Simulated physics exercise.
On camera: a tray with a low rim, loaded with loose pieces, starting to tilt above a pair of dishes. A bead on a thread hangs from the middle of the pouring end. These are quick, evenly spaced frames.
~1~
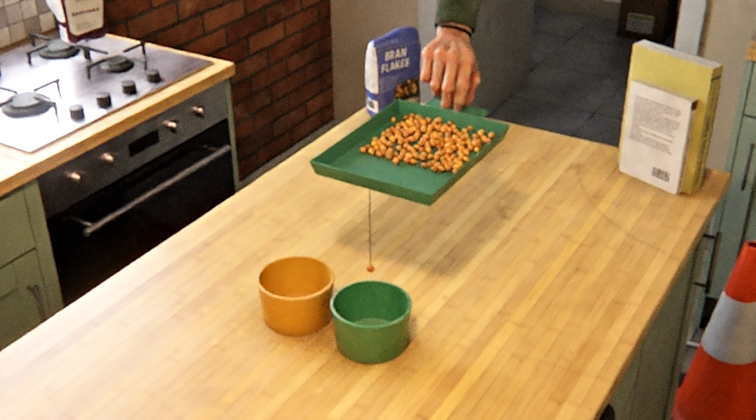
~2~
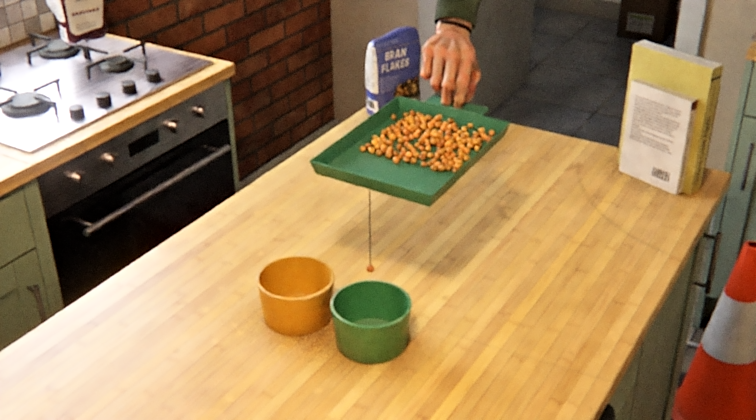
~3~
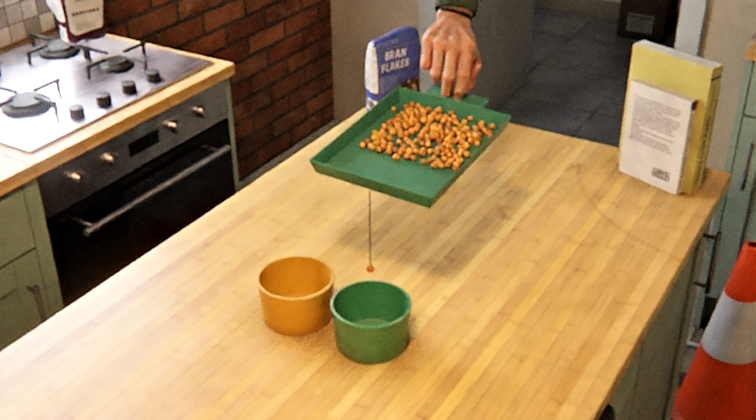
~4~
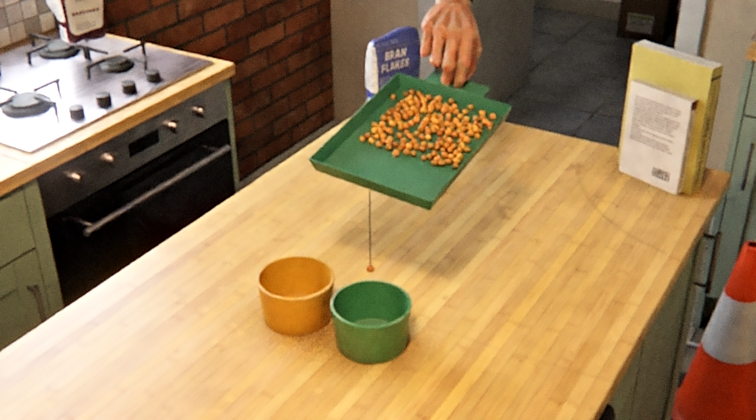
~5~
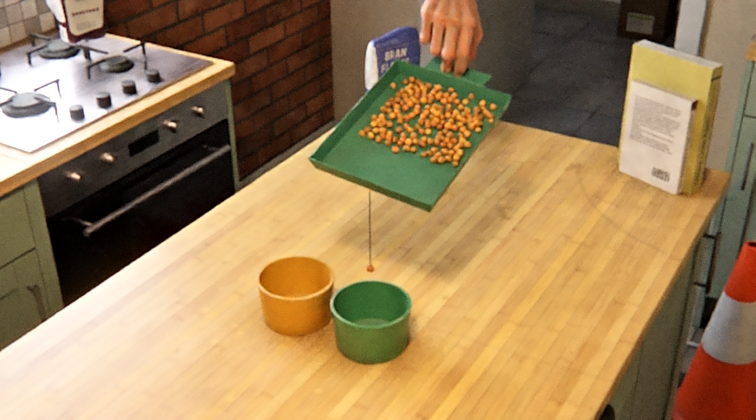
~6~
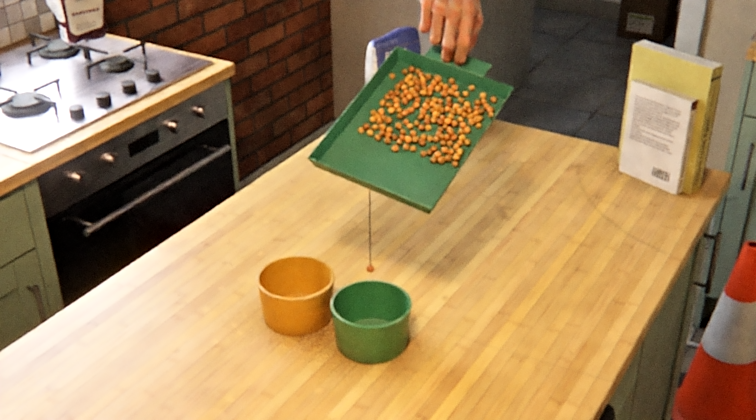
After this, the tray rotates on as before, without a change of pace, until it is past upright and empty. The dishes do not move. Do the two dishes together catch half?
Together they catch less than half.
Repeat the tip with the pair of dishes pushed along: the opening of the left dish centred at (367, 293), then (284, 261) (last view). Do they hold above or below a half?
First more than half, then under half.
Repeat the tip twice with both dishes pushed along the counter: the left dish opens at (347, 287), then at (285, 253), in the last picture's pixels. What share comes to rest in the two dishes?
Roughly 90 per cent, and 0 per cent.
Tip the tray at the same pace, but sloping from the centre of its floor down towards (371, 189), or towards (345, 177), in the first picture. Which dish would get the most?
At the first place the right-hand dish, at the second the dish on the left.
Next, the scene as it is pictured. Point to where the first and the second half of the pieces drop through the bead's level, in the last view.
Around (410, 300) and then (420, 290).
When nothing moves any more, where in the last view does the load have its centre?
Around (412, 350).
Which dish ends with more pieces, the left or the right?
The winner is the right one.
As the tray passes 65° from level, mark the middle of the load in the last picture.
Close to (412, 198).
Soon after the last picture, tray tipped steeply; most on the tray; about a quarter in the air.
A little later, tray tipped past a quarter turn; about a third on the tray; about a quarter in the right dish; about a quarter outside both; about a quarter in the air.
Later still, tray tipped past a quarter turn; about a third in the right dish; about two thirds outside both.
At rest, tray tipped past a quarter turn; about a third in the right dish; none in the left dish; about two thirds outside both.
